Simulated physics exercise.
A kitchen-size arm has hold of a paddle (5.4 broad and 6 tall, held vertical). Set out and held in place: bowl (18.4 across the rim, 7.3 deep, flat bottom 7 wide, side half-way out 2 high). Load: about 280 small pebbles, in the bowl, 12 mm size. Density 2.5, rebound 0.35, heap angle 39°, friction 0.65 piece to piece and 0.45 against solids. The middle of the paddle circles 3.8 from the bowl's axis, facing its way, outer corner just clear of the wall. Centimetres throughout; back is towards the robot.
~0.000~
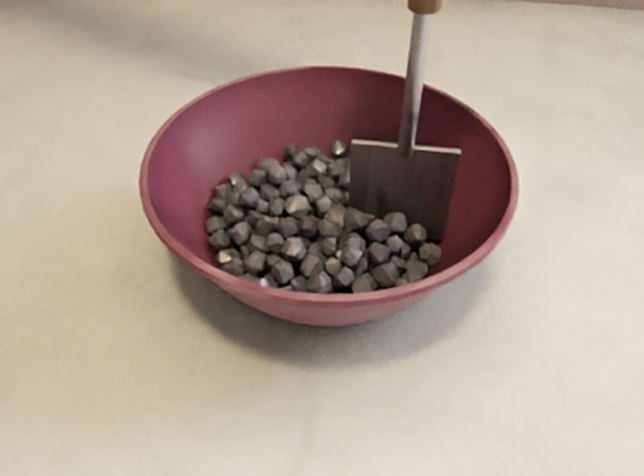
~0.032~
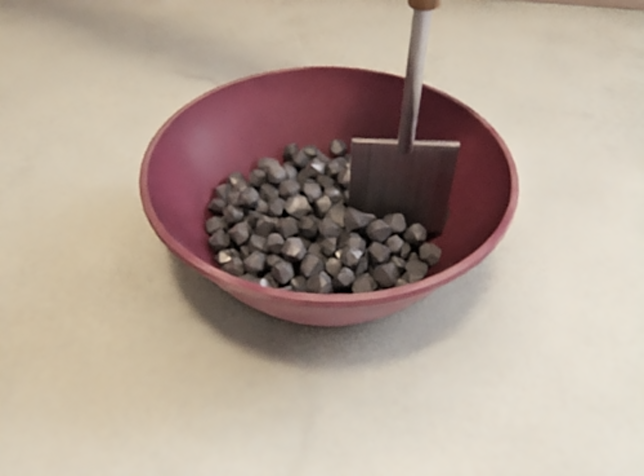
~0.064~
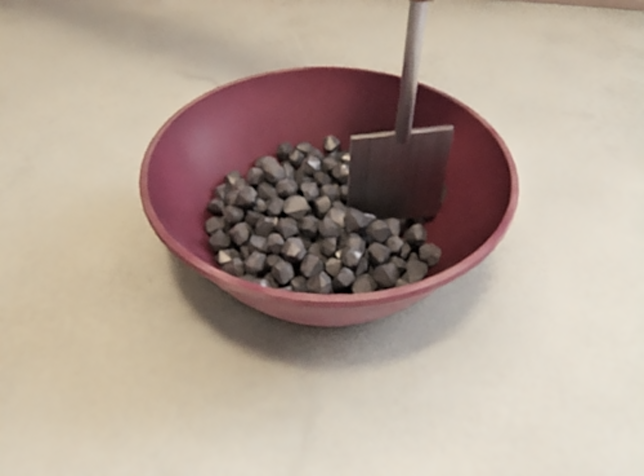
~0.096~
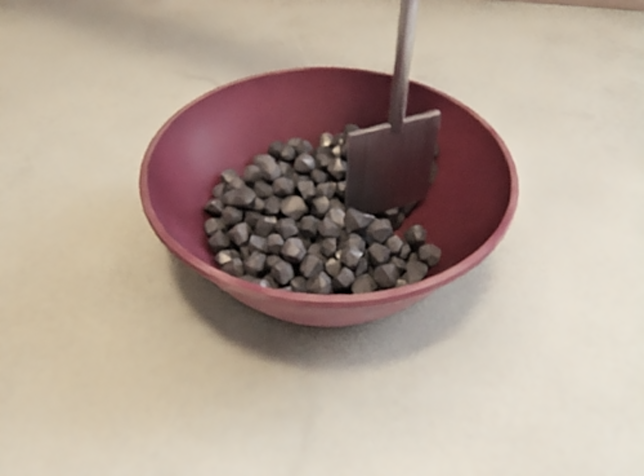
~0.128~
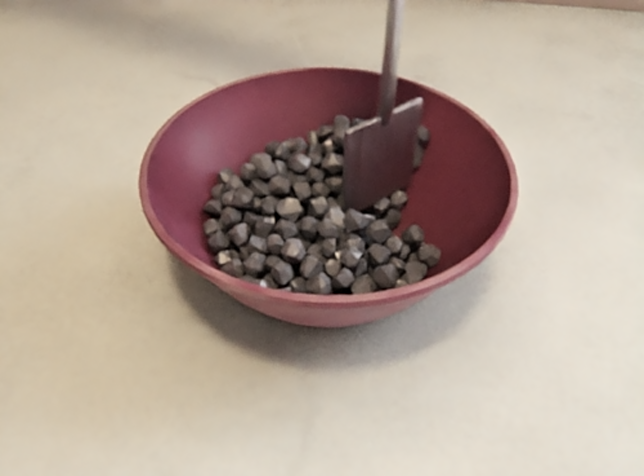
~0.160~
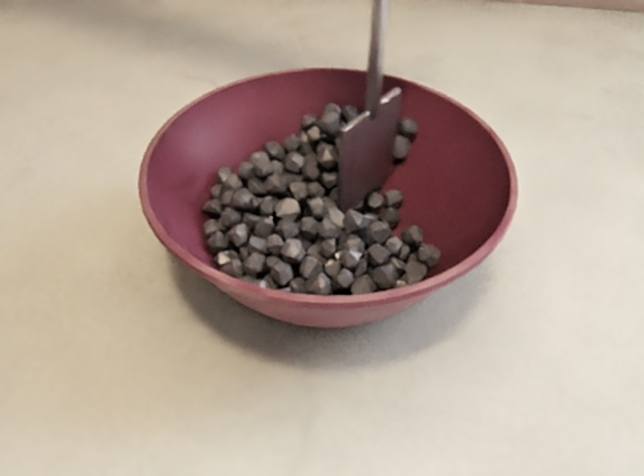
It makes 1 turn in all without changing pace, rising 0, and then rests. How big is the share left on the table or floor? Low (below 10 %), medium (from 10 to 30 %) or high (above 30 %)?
A low share, below 10 %, ends on the table or floor.
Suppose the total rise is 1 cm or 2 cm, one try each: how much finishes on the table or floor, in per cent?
Some 0 and 0 per cent.
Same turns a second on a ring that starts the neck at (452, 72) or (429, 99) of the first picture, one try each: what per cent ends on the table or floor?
Some 0 and 5 per cent.
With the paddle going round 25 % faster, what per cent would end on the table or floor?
It would be near 10 per cent.
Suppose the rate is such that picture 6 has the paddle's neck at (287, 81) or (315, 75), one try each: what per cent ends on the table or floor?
Some 25 and 20 per cent.
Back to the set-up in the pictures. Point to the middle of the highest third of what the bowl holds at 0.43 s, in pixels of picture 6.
Near (216, 204).
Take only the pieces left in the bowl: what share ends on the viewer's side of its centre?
Some 35 per cent.
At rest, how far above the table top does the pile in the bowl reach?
Some 7.5 cm.
After 0.43 s, 177° round, highest piece 9 above the table; 280 in the bowl.
After 0.70 s, 293° round, highest piece 9 above the table; 271 in the bowl, 6 on the table or floor, 3 in flight or on the tool.
After 1.03 s, 0° round, highest piece 7 above the table; 266 in the bowl, 14 on the table or floor.
After 1.73 s, 0° round, highest piece 7 above the table; 266 in the bowl, 14 on the table or floor.
In the end, 266 in the bowl, 14 on the table or floor. That is 5 % on the table or floor.
